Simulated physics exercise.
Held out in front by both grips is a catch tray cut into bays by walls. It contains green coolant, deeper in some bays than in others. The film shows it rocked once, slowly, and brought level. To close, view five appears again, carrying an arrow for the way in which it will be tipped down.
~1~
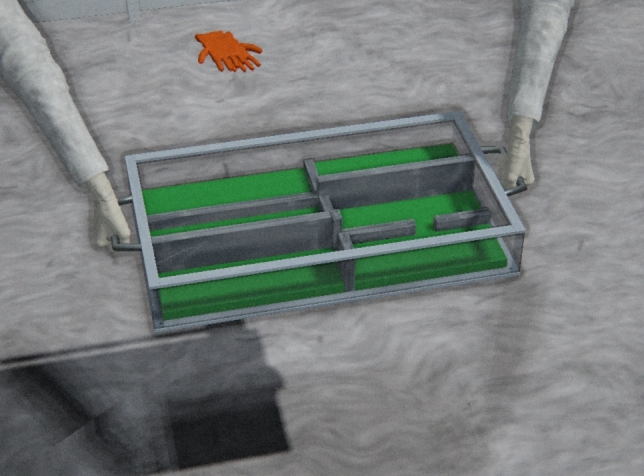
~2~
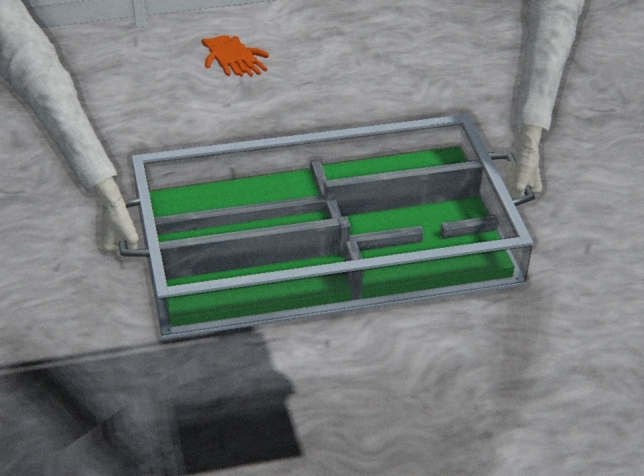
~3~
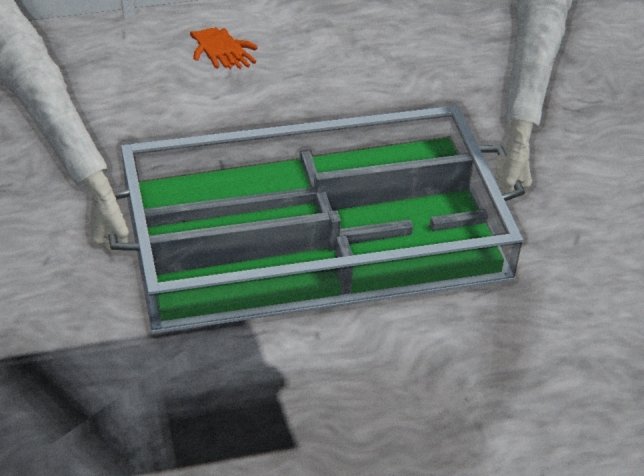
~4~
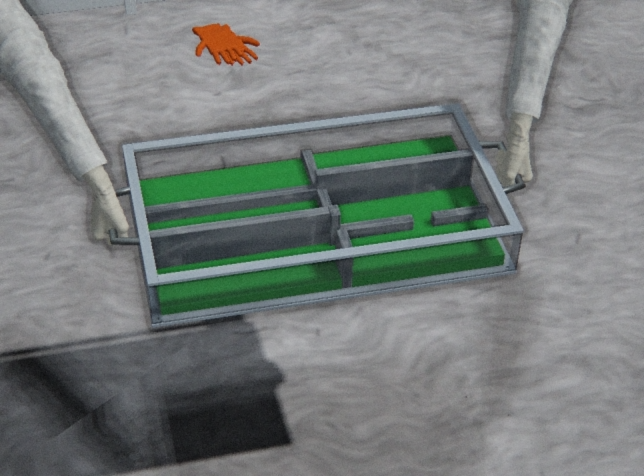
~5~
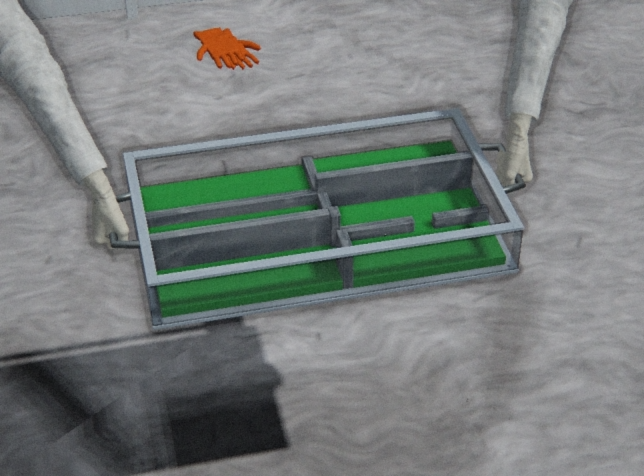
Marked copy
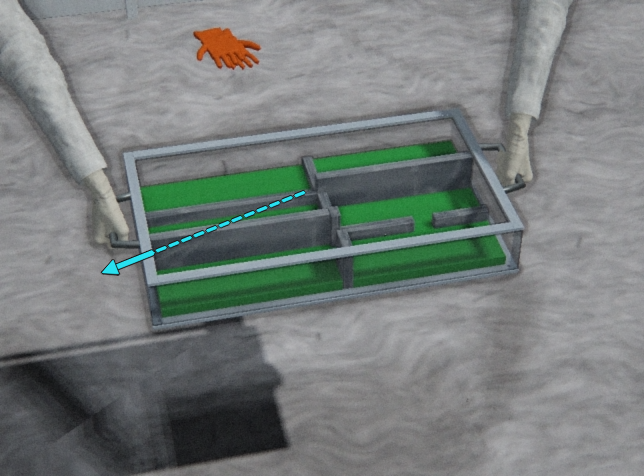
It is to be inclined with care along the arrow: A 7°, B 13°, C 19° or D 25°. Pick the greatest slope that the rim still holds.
It is B.
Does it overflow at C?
Yes, that goes wrong.
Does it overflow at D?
Yes.
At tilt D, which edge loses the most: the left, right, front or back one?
The left rim.
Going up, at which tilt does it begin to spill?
C it is.
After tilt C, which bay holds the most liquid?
It is the front left one.
The tray is level; deepest in the back right bay, at (389, 172), shallowest in the front right.
Tipped about 3° down to the front; no wall is crossed.
Tipped about 6° down to the front; no wall is crossed.
Tipped about 3° down to the front; no wall is crossed.
The tray is level; deepest in the back right bay, at (388, 169), shallowest in the front left.
The arrow ends at (107, 270).
With A, nothing spills; the front left bay holds the most.
With B, nothing spills; the front left bay holds the most.
With C, about 5 % goes over the rim.
With D, about 35 % goes over the rim.
